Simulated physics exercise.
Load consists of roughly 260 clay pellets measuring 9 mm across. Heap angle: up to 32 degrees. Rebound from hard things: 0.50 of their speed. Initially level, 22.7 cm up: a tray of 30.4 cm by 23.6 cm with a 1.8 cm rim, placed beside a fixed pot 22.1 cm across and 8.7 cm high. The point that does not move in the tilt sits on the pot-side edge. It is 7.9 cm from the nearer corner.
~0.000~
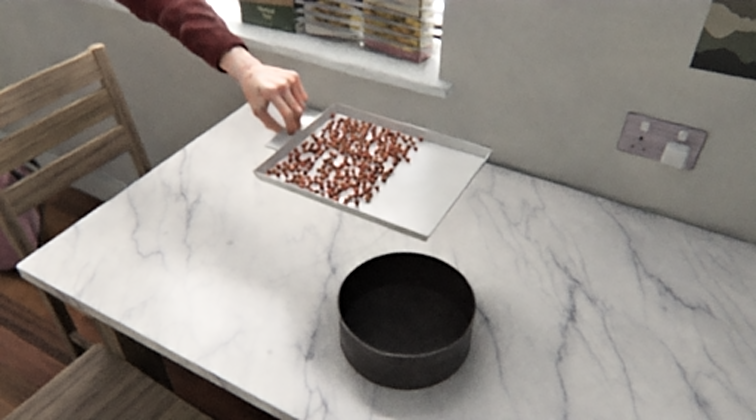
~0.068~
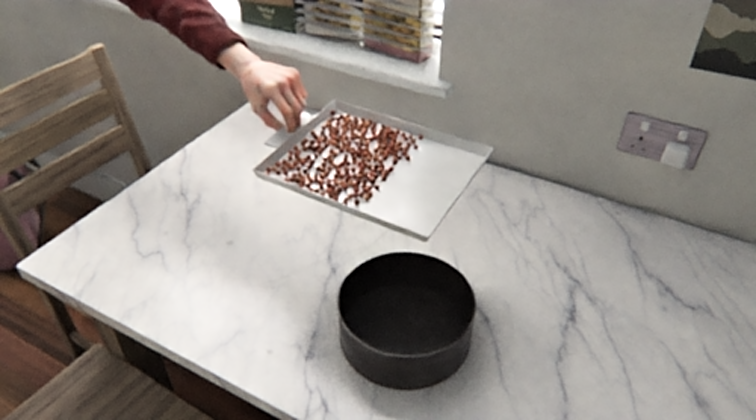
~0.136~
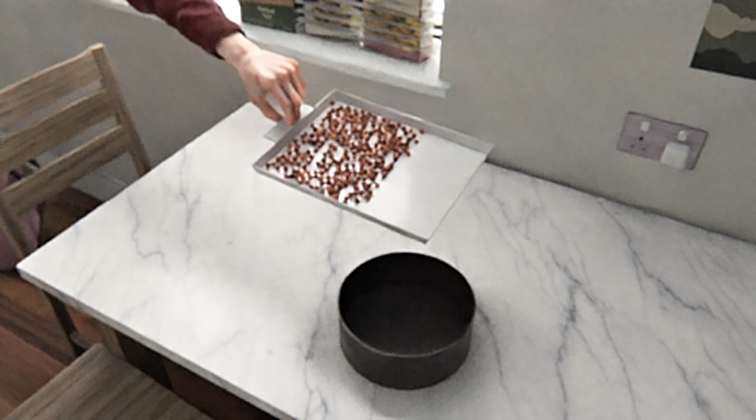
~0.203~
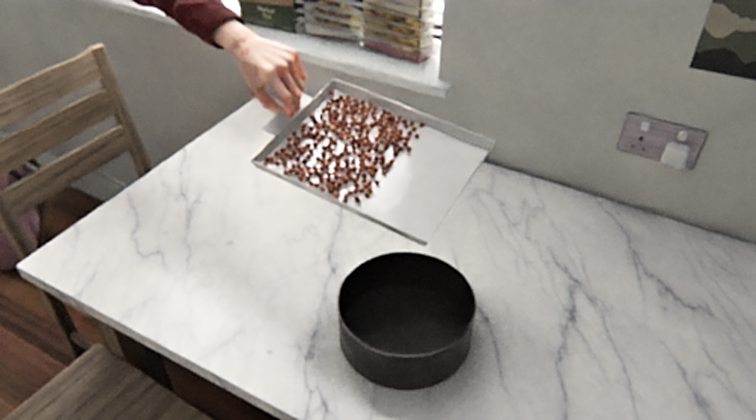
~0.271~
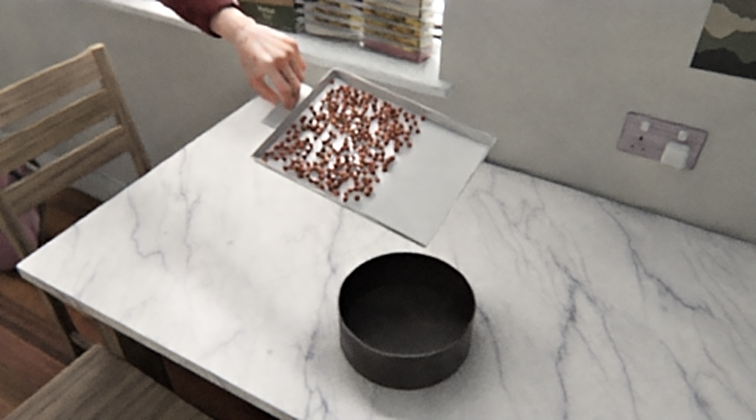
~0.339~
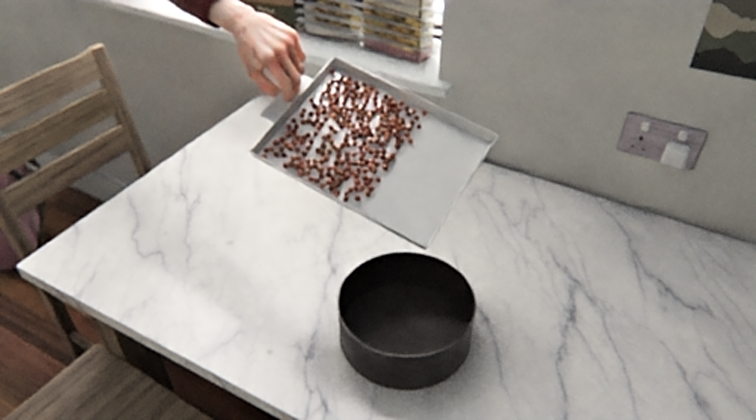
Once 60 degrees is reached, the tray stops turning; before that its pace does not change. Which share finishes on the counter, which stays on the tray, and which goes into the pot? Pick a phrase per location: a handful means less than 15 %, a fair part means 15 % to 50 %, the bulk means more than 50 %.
Counter: A handful, tray: The bulk, pot: A fair part.
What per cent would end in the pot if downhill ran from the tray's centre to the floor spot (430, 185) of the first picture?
Around 5 percent of them.
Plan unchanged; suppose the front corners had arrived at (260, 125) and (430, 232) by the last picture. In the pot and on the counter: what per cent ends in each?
You'd end with pot at 0 and counter at 20.
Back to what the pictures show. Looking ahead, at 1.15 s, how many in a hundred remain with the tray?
70%, roughly.
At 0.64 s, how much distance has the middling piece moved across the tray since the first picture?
Displacement on the tray: About 9 cm.
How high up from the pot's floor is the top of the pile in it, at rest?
It stands at some 1.5 cm.
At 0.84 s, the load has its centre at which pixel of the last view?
Around (397, 216).
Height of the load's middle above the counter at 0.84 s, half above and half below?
Some 24 cm.
Then, at 0.64 s, tilt 40 degrees; the tray holds 100 %, the pot 0 %.
After 0.84 s, tilt 53 degrees; the tray holds 95 %, the pot 0 %.
After 1.15 s, tilt 60 degrees; the tray holds 70 %, the pot 25 %.
At rest (2.4 s), counter 0 %, tray 65 %, pot 35 %.
